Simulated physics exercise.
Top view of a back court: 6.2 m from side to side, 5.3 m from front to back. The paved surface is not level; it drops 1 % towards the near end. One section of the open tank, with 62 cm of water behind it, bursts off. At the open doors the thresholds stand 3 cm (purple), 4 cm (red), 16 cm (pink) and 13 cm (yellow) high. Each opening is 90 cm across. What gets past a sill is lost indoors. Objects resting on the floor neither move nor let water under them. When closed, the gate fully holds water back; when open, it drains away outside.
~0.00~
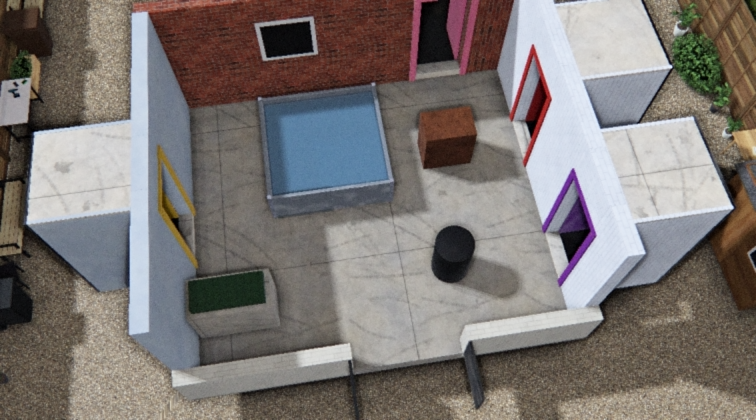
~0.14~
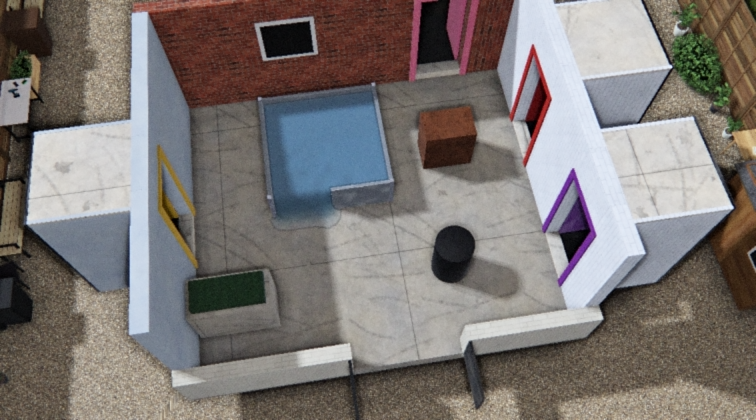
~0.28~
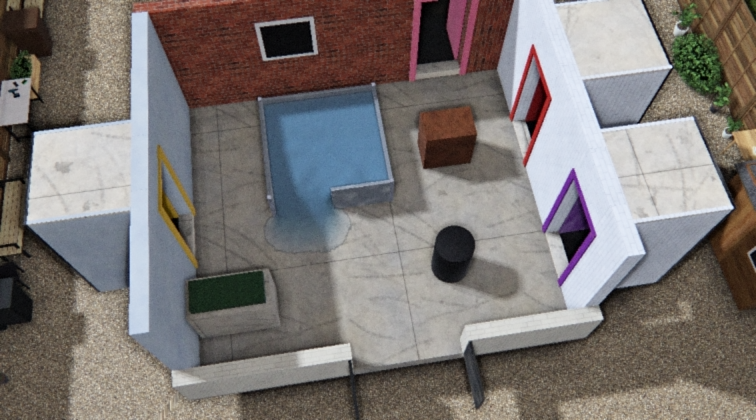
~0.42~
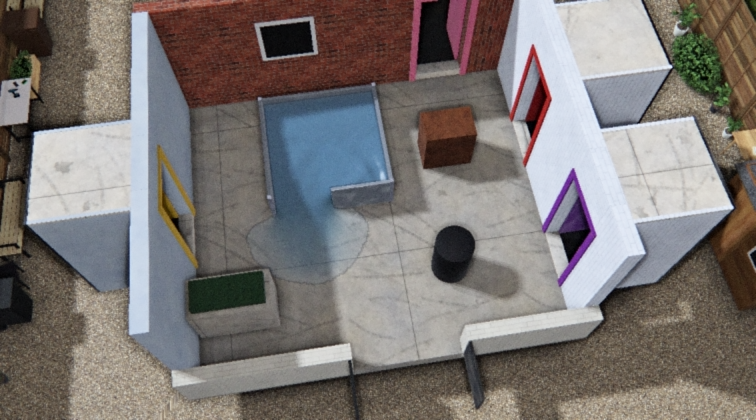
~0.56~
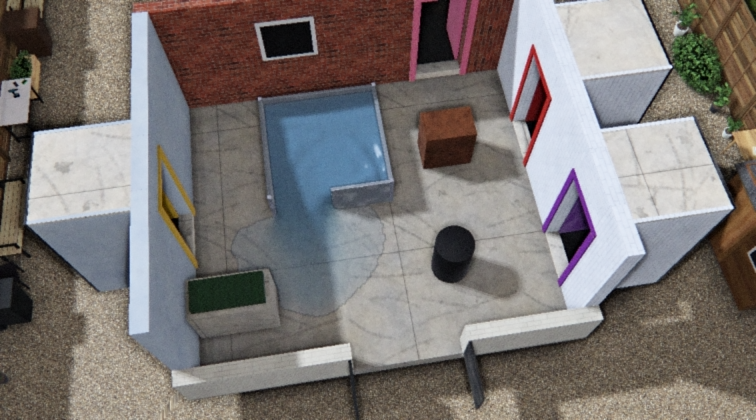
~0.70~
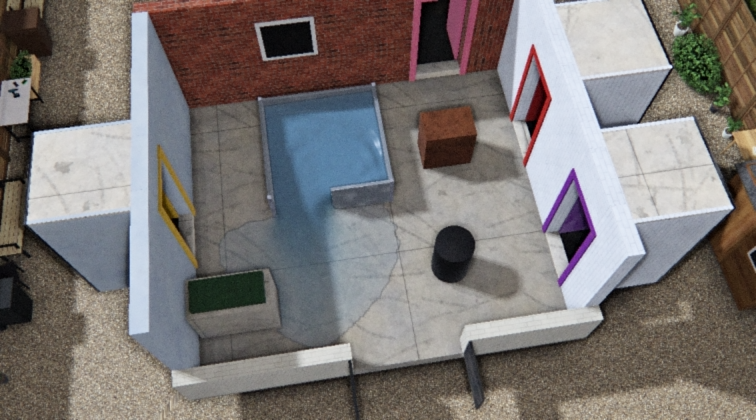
Water pouring from a gap in the front of an open tank and spreading across a walled court's paved floor.
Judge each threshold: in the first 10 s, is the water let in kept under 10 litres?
Verdicts: Purple door, not kept under; red door, kept under; pink door, kept under; yellow door, kept under.
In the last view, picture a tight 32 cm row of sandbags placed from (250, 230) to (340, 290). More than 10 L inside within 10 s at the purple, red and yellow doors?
In that case purple gets more than allowed, red gets more than allowed, yellow gets no more than allowed.
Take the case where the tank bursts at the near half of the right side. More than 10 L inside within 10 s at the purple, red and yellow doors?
Then: Purple beyond it, red beyond it, yellow short of it.
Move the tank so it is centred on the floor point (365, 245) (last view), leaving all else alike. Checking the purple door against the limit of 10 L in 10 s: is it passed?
Well, purple ends up inside the mark.
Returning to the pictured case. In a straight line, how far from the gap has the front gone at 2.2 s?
I'd put it close to 3.8 m.
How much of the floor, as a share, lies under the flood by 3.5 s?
Close to 50 in a hundred.
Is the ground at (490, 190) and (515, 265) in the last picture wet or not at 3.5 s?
Untouched, untouched.
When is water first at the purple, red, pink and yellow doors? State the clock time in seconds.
Arrival times: Purple 4.5 seconds, red 7.0 seconds, pink 6.5 seconds, yellow 1.4 seconds.
After 1.4 s water covers 25 % of the floor and is deepest (36 cm) near (302, 363); purple door not reached, red door not reached, pink door not reached, yellow door 1 cm at the sill, 0 L in.
After 2.2 s water covers 35 % of the floor and is deepest (38 cm) near (302, 363); purple door not reached, red door not reached, pink door not reached, yellow door 10 cm at the sill, 0 L in.
After 3.5 s water covers 50 % of the floor and is deepest (32 cm) near (202, 379); purple door not reached, red door not reached, pink door not reached, yellow door 10 cm at the sill, 0 L in.
After 6.0 s water covers 65 % of the floor and is deepest (18 cm) near (202, 379); purple door 7 cm at the sill, 5 L in, red door not reached, pink door not reached, yellow door 8 cm at the sill, 1 L in.
After 10.0 s water covers 95 % of the floor and is deepest (10 cm) near (202, 379); purple door 6 cm at the sill, 52 L in, red door 4 cm at the sill, 0 L in, pink door 2 cm at the sill, 0 L in, yellow door 7 cm at the sill, 1 L in.
